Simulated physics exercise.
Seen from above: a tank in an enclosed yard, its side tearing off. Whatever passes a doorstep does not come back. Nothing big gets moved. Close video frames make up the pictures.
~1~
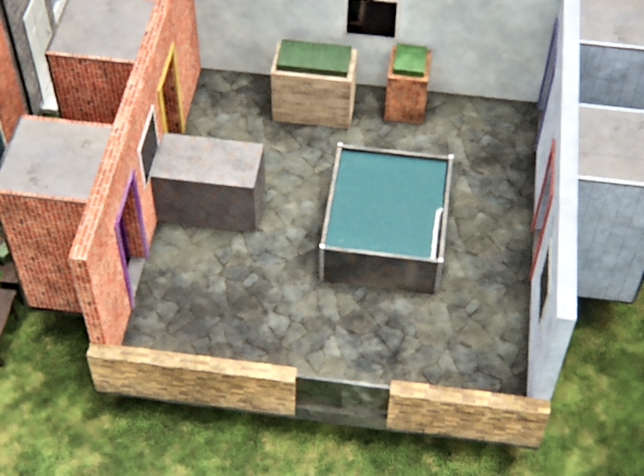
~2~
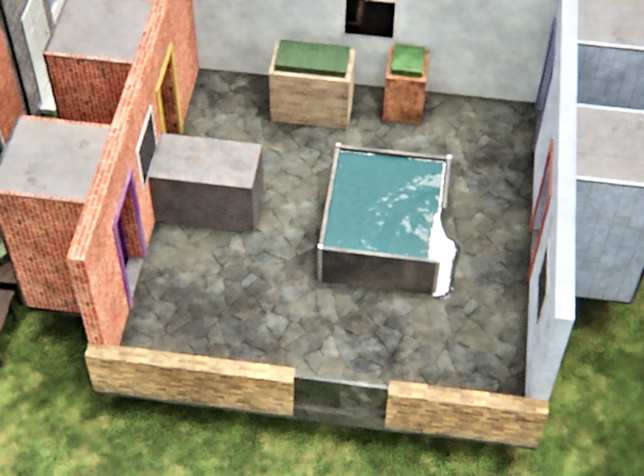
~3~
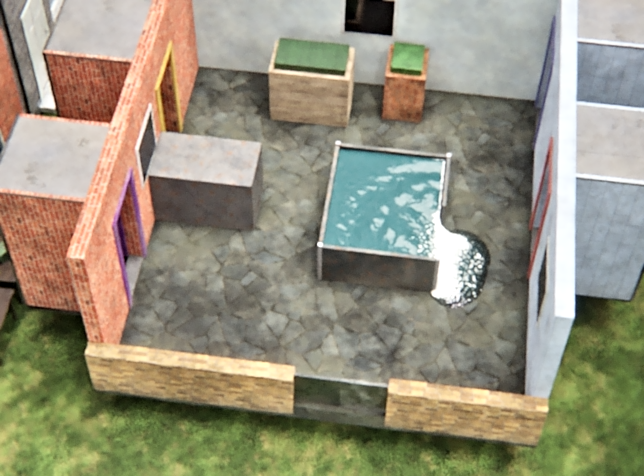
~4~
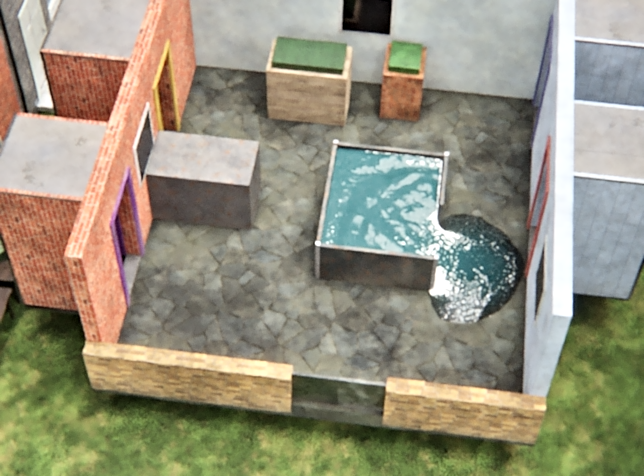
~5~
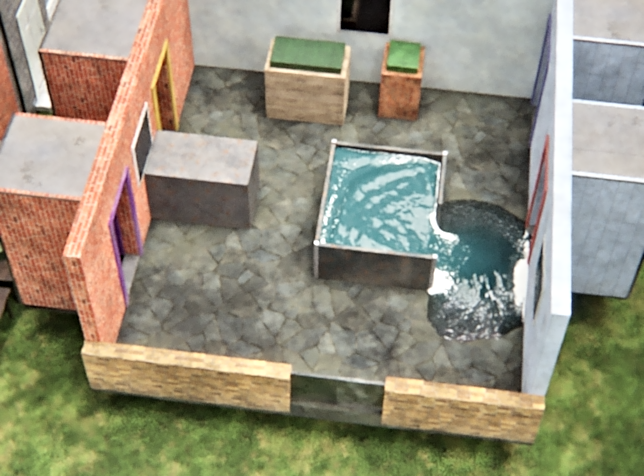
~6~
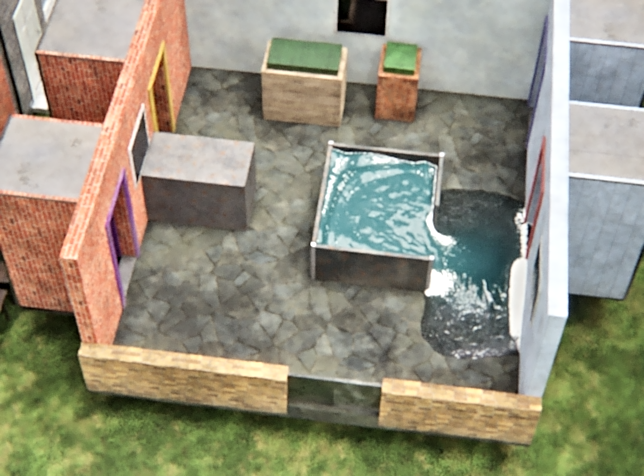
Walled stone yard seen from above, with water pouring from the right side of an open tank and spreading to the right wall.
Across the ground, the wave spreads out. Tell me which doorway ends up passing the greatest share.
That would be the red doorway.
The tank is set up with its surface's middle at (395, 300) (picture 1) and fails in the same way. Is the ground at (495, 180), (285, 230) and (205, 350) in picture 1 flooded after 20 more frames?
Result, in order: Affected; unaffected; affected.
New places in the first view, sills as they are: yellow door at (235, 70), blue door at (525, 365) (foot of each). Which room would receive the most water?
That would be the red one.
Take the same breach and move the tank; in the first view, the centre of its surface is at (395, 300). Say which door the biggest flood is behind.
My guess is the one in blue.
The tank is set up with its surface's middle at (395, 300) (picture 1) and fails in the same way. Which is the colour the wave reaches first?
It's the one in red.
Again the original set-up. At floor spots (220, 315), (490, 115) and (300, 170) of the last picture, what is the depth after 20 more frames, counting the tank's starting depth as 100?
Respectively 4, 8 and 0 per cent.
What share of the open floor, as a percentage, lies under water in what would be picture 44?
It comes out near 75 percent.
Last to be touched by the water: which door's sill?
Answer: The yellow-painted one.
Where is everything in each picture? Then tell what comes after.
The first picture shows still water in the open tank at (388, 204).
In the second picture, water pours out at (436, 256) and has run to (436, 296).
In the third picture, water pours out at (436, 255) and has run to (481, 246).
In the fourth picture, water pours out at (434, 255) and has run to (518, 261).
In the fifth picture, the front is at (522, 321), out from the gap at (432, 254).
In the sixth picture, the front is at (517, 348), out from the gap at (429, 255).
A moment on, water covers 15 % of the floor; purple door not reached, yellow door not reached, blue door wet at the sill, nothing in, red door a lot in.
Next, water covers 25 % of the floor; purple door not reached, yellow door not reached, blue door wet at the sill, nothing in, red door a lot in.
Then, water covers 55 % of the floor; purple door not reached, yellow door not reached, blue door wet at the sill, nothing in, red door a lot in.
Later, water covers 75 % of the floor; purple door some in, yellow door not reached, blue door a trickle in, red door a lot in.
In the end, water covers 95 % of the floor; purple door a lot in, yellow door a trickle in, blue door some in, red door a lot in; the red door has let in the most.
